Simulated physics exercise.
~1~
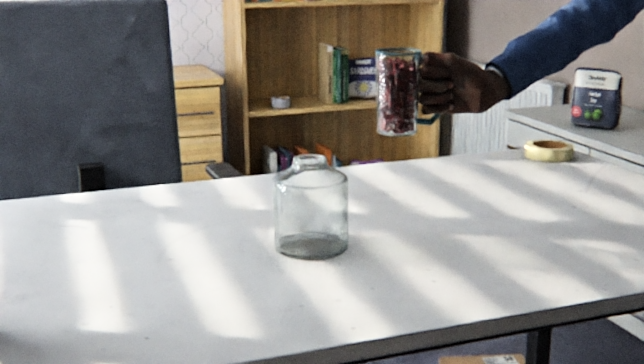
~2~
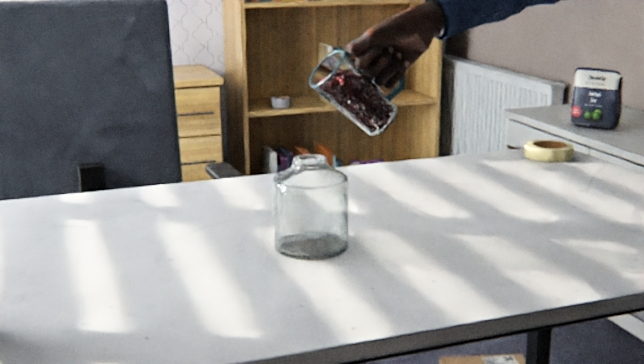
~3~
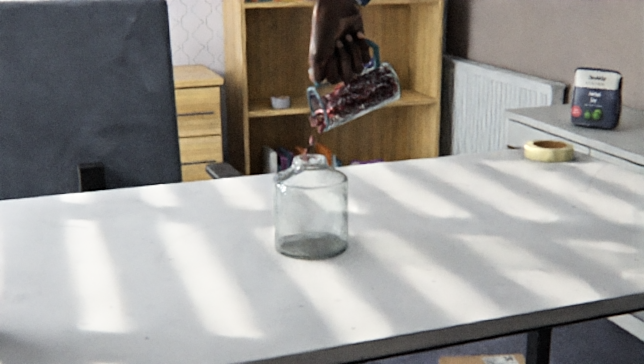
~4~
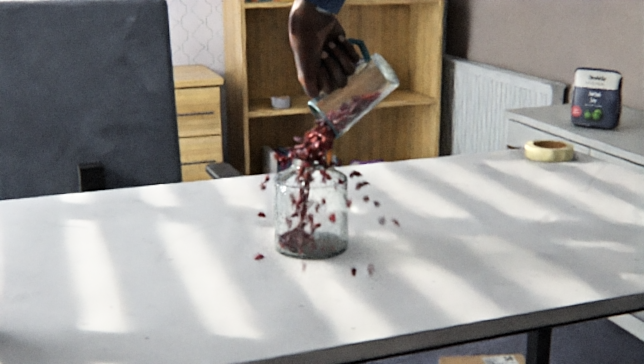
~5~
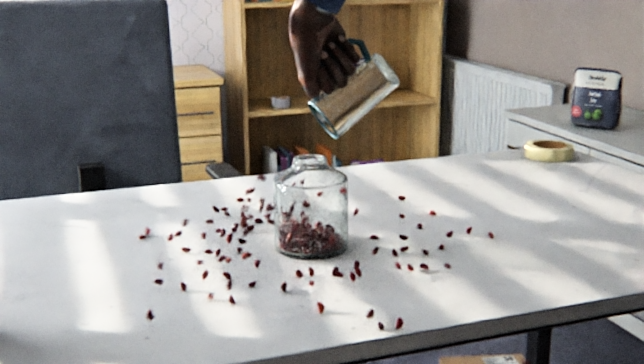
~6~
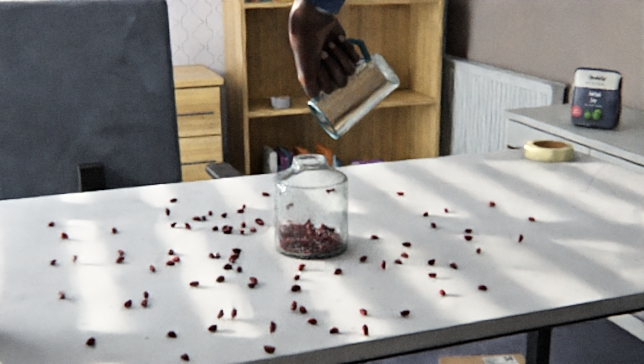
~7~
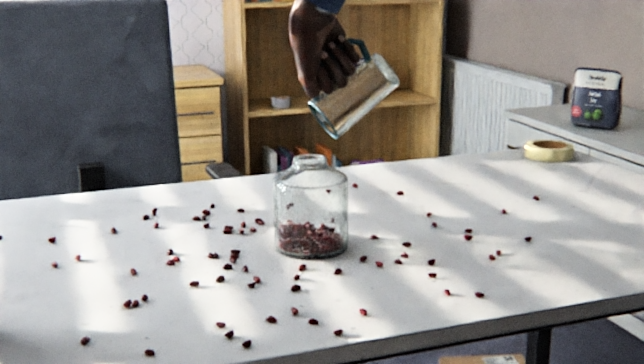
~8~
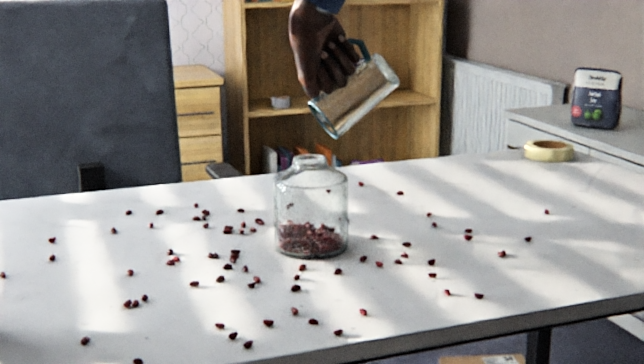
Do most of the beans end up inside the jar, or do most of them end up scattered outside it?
Most of the beans end up inside the jar. A fair share still spills across the table, and next to nothing stays in the cup.
